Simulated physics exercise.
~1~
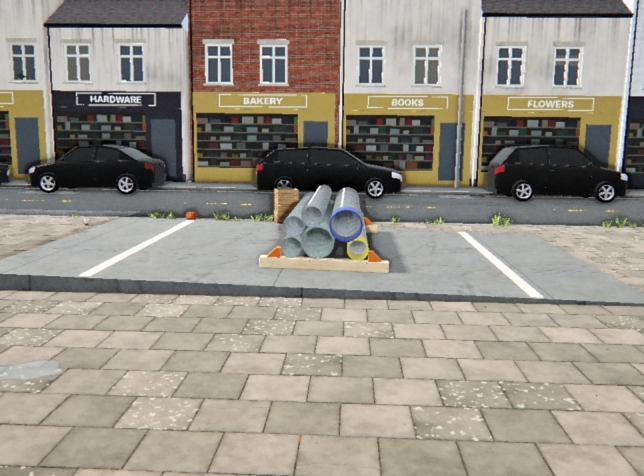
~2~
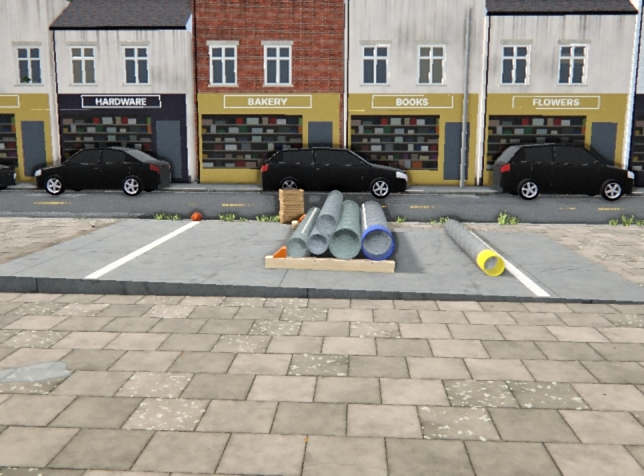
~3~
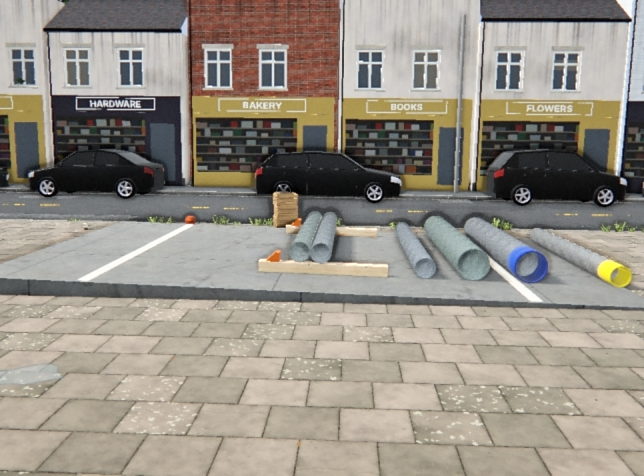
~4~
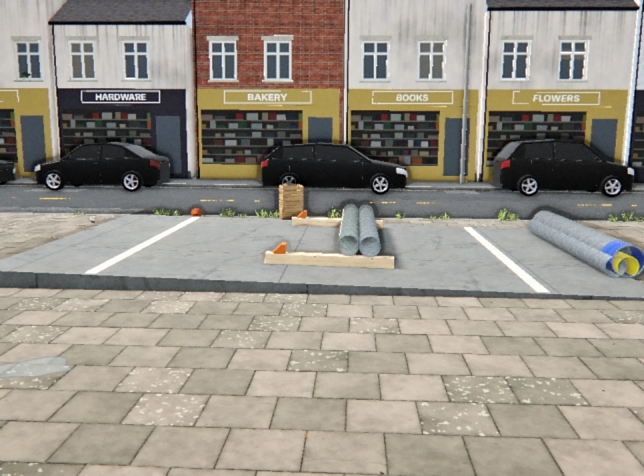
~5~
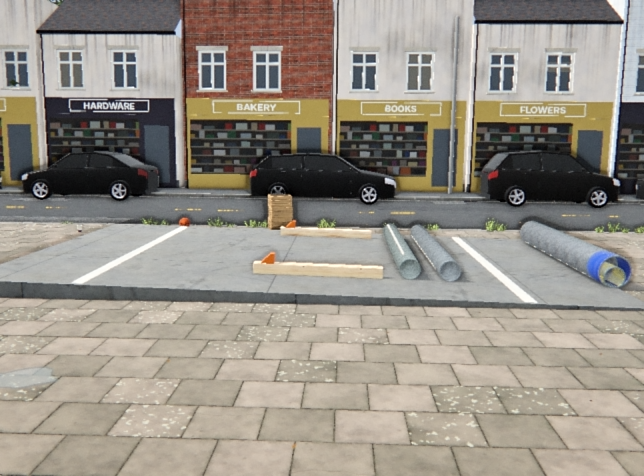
A stack of grey pipes, one with a blue-ringed end and one with a yellow-ringed end, sits on wooden bearers on a concrete pad between two white lines. It is seen from across a paved foreground, with parked black cars and a row of shops behind. The stack slumps, and the yellow-ended pipe rolls off to the right, followed by the blue-ended one and others. The yellow and blue pipes cross the right line, while the last two on the bearers roll rightward and off. Finally, two pipes lie short of the line, the rest clustered beyond it.
